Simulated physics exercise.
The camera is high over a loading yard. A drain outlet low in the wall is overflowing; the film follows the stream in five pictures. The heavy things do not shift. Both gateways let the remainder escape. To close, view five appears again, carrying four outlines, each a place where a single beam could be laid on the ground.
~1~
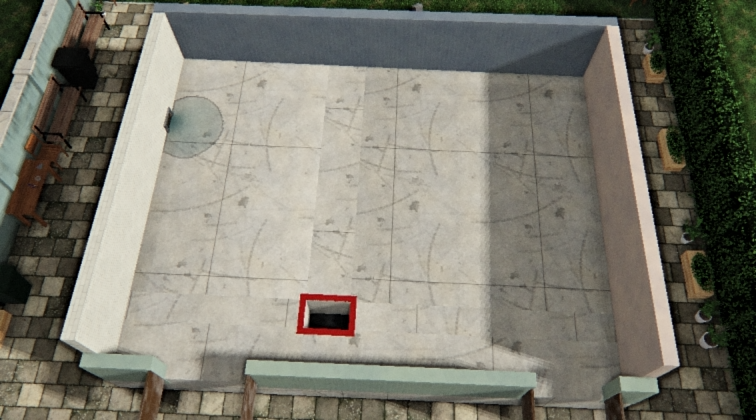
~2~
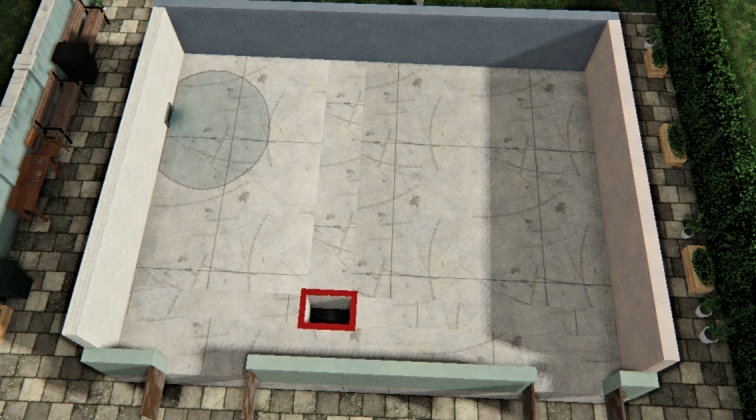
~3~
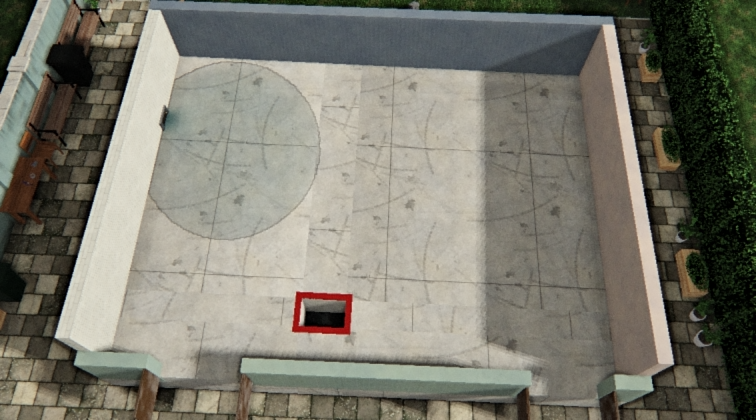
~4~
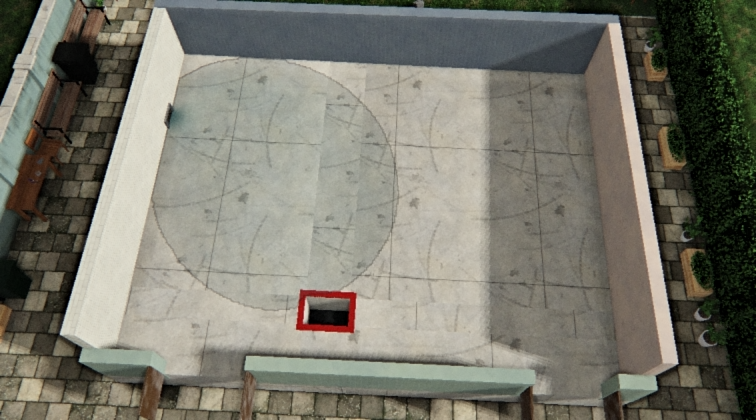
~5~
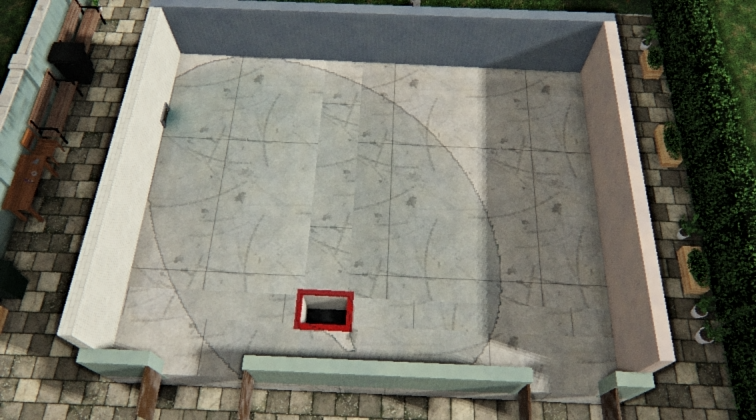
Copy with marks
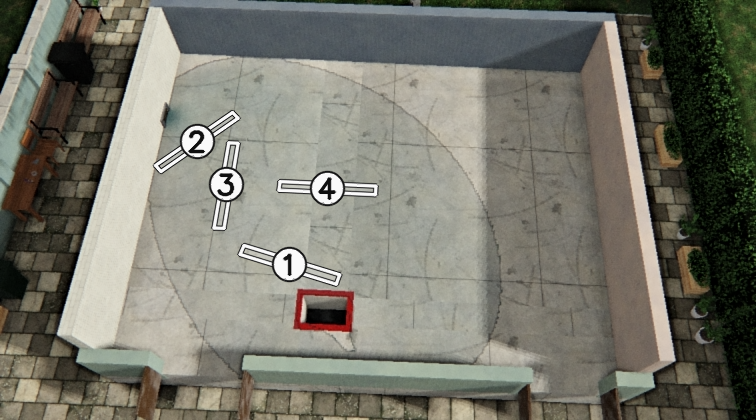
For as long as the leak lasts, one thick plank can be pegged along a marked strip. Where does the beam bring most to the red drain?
Spot 4 does it best.
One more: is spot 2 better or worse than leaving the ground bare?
Worse.
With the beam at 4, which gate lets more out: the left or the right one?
More leaves on the right.
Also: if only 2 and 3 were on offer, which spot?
Spot 3.
On the marked copy, 1 from (242, 249) to (337, 279); 2 from (158, 168) to (235, 115); 3 from (219, 228) to (233, 143); 4 from (279, 185) to (375, 190).
If 1 is chosen, about 3 % of the stream runs into the red drain, about 97 % out by the gates.
If 2 is chosen, about 2 % of the stream runs into the red drain, about 97 % out by the gates.
If 3 is chosen, about 6 % of the stream runs into the red drain, about 94 % out by the gates.
If 4 is chosen, about 18 % of the stream runs into the red drain, about 82 % out by the gates.
